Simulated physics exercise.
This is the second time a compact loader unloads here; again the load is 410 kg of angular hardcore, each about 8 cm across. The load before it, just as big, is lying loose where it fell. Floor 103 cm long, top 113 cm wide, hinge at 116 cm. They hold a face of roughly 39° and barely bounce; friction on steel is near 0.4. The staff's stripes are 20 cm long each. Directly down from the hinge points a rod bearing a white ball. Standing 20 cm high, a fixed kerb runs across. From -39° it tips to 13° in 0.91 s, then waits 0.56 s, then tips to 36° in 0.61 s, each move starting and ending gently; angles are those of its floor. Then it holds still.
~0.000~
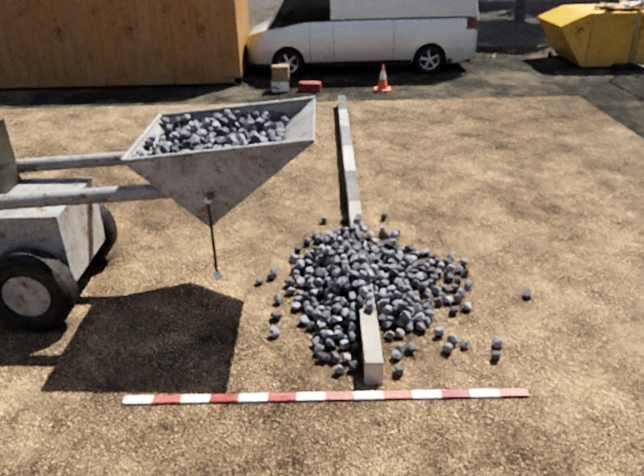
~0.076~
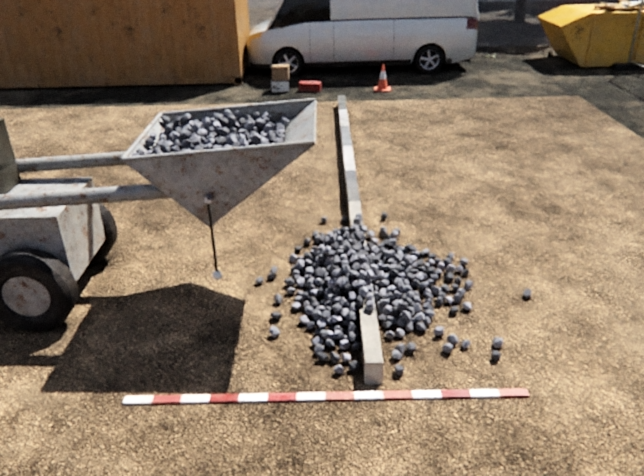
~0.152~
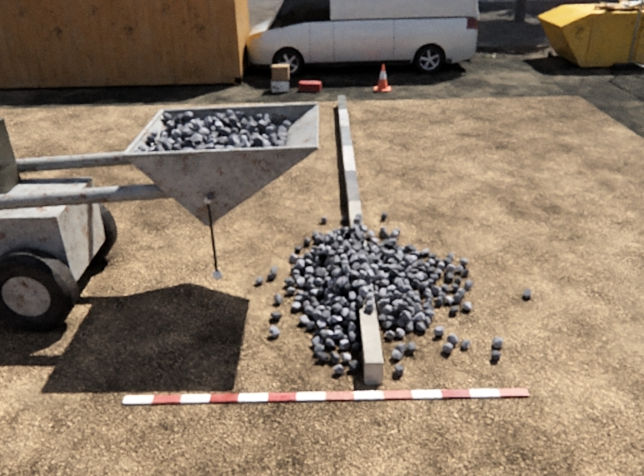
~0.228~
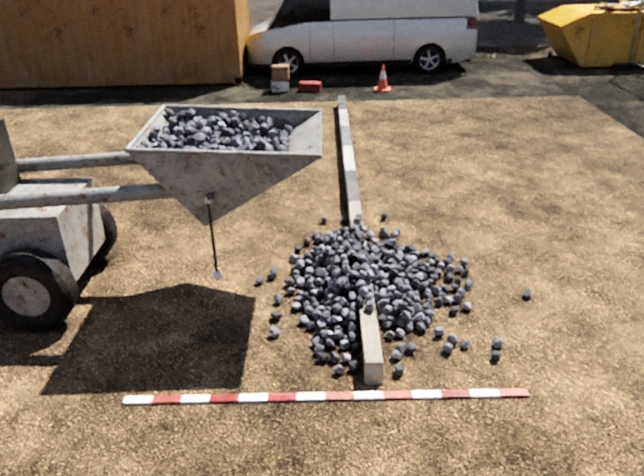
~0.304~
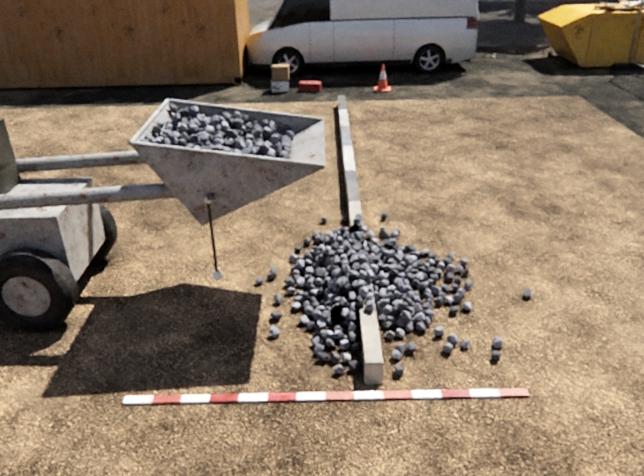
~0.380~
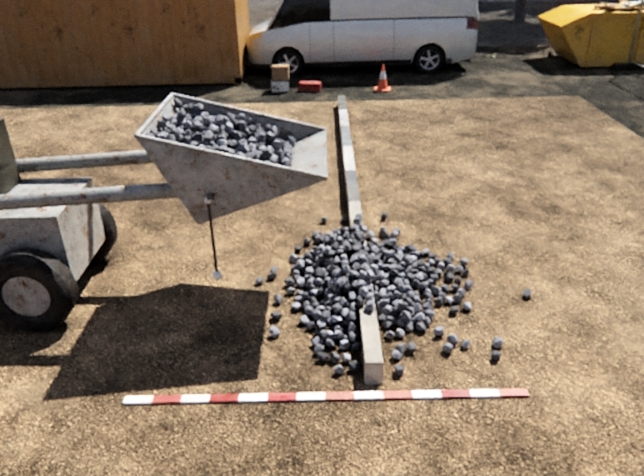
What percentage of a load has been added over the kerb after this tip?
8 %.
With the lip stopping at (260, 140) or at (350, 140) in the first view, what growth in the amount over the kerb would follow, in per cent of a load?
Roughly 0 per cent, then 55 per cent.
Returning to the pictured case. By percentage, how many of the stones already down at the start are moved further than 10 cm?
Estimate: 5 %, roughly.
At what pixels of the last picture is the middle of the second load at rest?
They end up centred around (314, 269).
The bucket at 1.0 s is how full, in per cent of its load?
Reading: Near 100 % of the load.
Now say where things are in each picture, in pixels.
In the first picture, lip at (314, 141), floor tilted -39°, highest stones at (223, 120). The earlier load is highest near (351, 255), 35 cm above ground level, 65 % on this side of the kerb, 35 % over the kerb.
In the second picture, the bucket is at -38°, its lip at (315, 143); the top of the load is at (217, 119); the stones move at 0.1 m/s on average.
In the third picture, lip at (318, 148), floor tilted -35°, highest stones at (199, 119); the stones move at 0.2 m/s on average.
In the fourth picture, lip at (321, 156), floor tilted -31°, highest stones at (194, 117); the stones move at 0.3 m/s on average.
In the fifth picture, lip at (325, 166), floor tilted -25°, highest stones at (185, 117); the stones move at 0.3 m/s on average.
In the sixth picture, the bucket is at -19°, its lip at (327, 178); the top of the load is at (184, 112); the stones move at 0.4 m/s on average.
After 0.7 s the floor is at 5°; in per cent of one load, 100 in the bucket, 65 on this side of the kerb, 35 over the kerb; the foremost stones are at (477, 289).
After 1.0 s the floor is at 13°; in per cent of one load, 100 in the bucket, 65 on this side of the kerb, 35 over the kerb; the foremost stones are at (477, 289).
After 2.5 s the floor is at 36°; in per cent of one load, 37 in the bucket, 126 on this side of the kerb, 37 over the kerb; the foremost stones are at (477, 289).
After 5.2 s the floor is at 36°; in per cent of one load, 1 in the bucket, 157 on this side of the kerb, 43 over the kerb; the foremost stones are at (477, 289). Net gain over the kerb, 8.
